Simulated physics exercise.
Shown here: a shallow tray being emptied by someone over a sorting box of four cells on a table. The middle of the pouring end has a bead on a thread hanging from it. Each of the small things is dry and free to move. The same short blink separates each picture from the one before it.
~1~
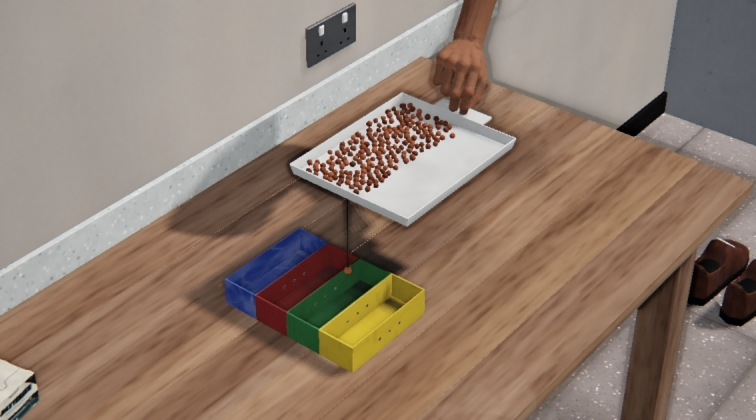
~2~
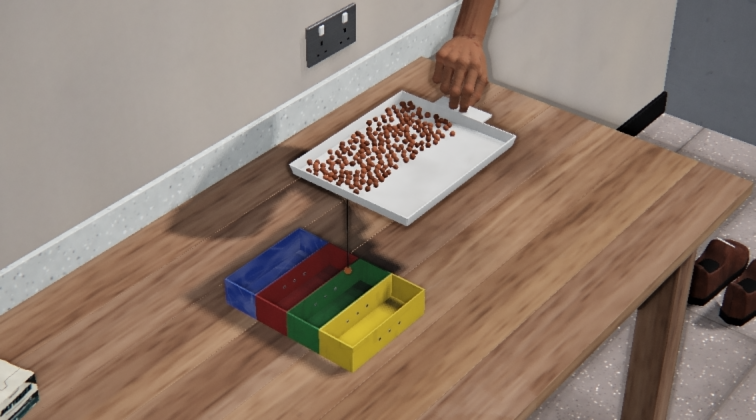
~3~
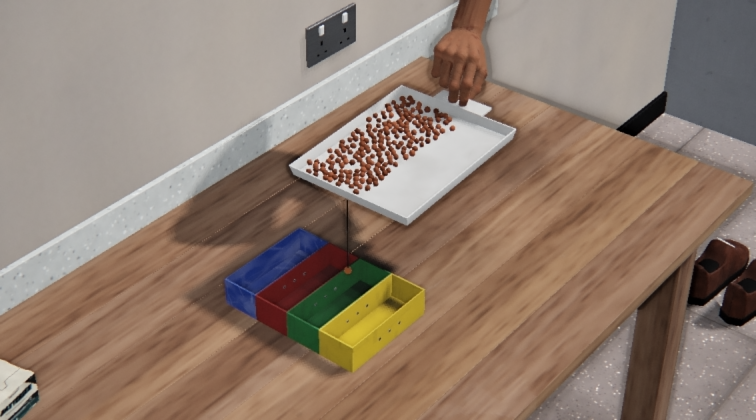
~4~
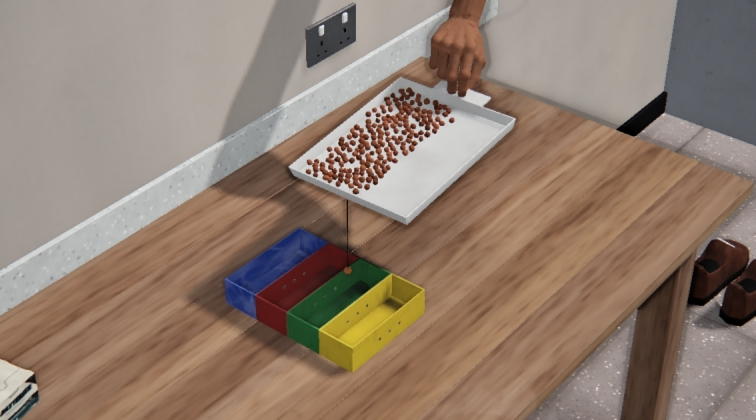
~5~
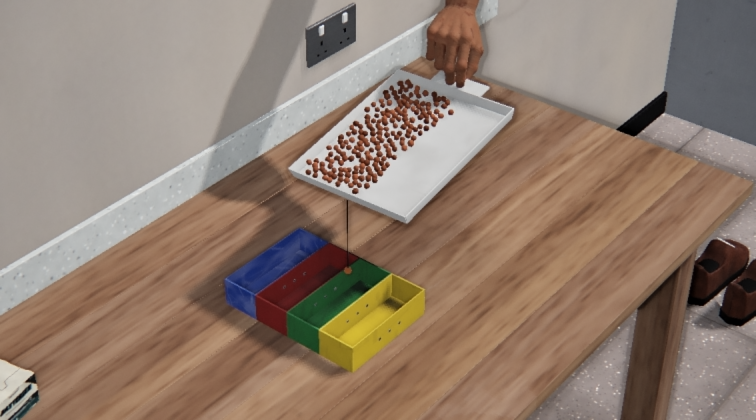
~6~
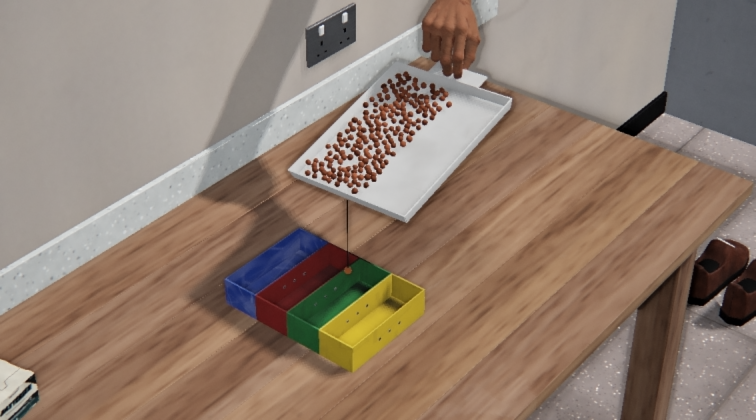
We see a hand gripping a white tray of small brown pellets above blue, red, green and yellow cells on a wooden table, gradually tilting it, its far end rising slightly, while the pellets stay bunched along the left side.
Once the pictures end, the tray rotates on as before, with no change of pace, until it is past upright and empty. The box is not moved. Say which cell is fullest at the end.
The blue cell is fullest at the end.
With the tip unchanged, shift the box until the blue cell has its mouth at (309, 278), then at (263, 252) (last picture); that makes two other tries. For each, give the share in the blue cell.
I'd say about 30 percent, followed by about 20 percent.
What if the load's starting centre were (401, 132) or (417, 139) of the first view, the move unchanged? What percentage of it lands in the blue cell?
First about 40, then 40 per cent.
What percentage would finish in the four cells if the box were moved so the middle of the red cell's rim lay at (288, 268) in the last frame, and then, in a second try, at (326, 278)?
You'd get about 100 per cent first and about 90 per cent second.
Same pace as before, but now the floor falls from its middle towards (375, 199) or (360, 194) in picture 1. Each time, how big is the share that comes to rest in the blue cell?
The first try gives close to 0 percent; the next gives 10 percent.
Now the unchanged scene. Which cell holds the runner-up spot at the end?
The runner-up is that red cell.
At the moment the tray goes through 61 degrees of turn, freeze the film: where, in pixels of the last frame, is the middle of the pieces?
Somewhere near pixel (331, 152).
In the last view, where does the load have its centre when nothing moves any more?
Resting centre, last picture - approx. (285, 297).
Just after the last frame, tray tipped steeply; almost all on the tray; just a few falling or outside the box.
A moment on, tray tipped past a quarter turn; the larger part on the tray; just a few in the blue cell; just a few in the red cell; roughly a quarter falling or outside the box.
Further on, tray tipped past a quarter turn; roughly half in the blue cell; roughly a third in the red cell; about a tenth in the green cell; just a few in the yellow cell; just a few falling or outside the box.
When it is over, tray tipped past a quarter turn; roughly half in the blue cell; roughly a third in the red cell; about a tenth in the green cell; just a few in the yellow cell; just a few outside the box.
